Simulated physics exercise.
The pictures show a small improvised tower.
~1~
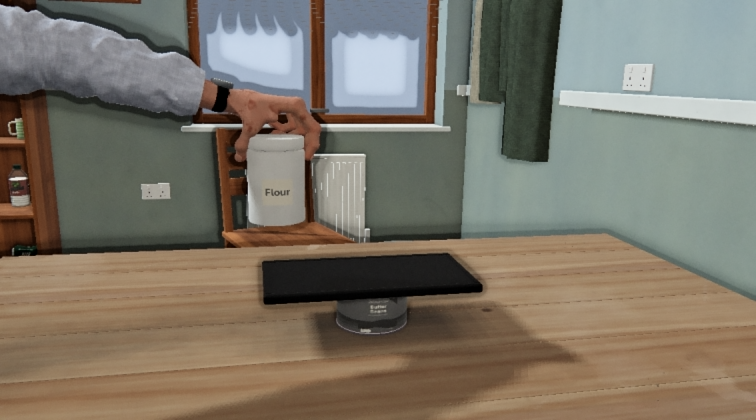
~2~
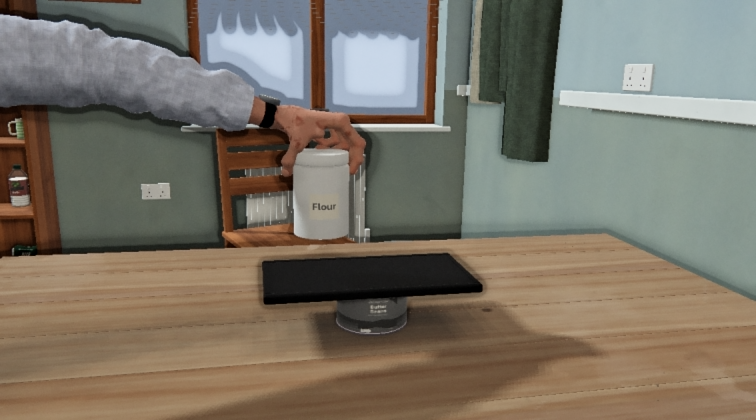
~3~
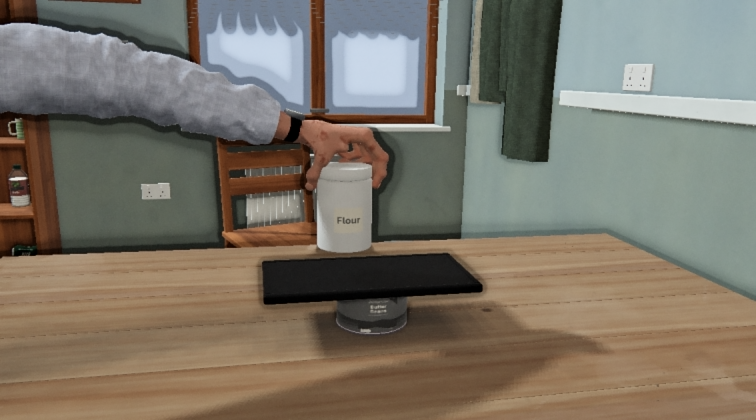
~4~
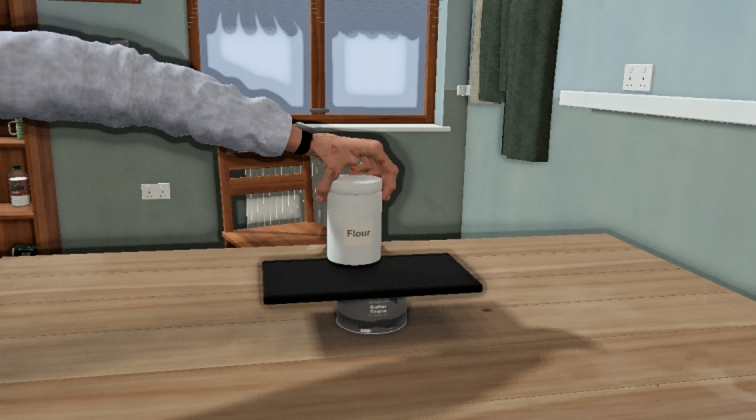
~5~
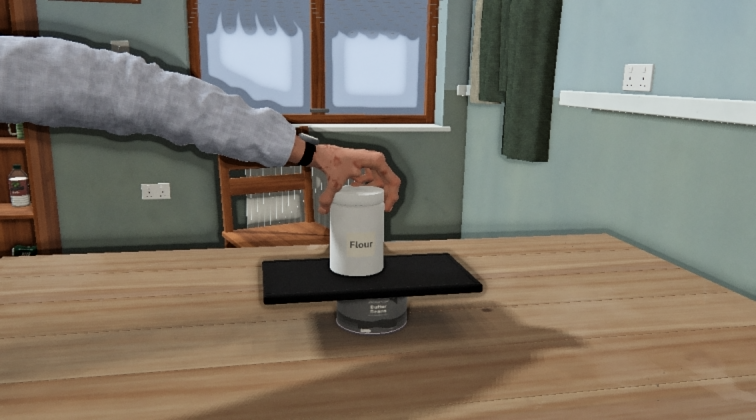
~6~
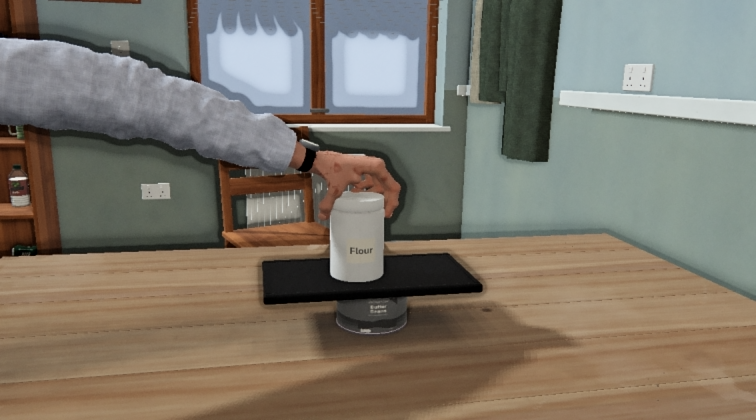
A hand in a grey sleeve with a black wristband grips a white jar labelled "Flour" from above, seen from a still, level view across a wooden table in a green-walled room. A black slab rests on a small grey tub, with a chair and curtained window behind. The arm reaches from the left, moving the jar rightward and down onto the slab, still holding it.
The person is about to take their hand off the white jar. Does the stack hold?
The stack holds.
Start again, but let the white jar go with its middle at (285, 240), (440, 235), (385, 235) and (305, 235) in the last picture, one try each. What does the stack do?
First, it loses its balance; second, it loses its balance; third, it stays up; fourth, it loses its balance.
Then, 0.20 s after the last picture, nothing has stirred.
Then, 0.40 s after the last picture, white jar resting near (357, 236).
At rest, all 3 in place. Seen from the same camera at the end, white jar near (357, 236). The stack stays up.
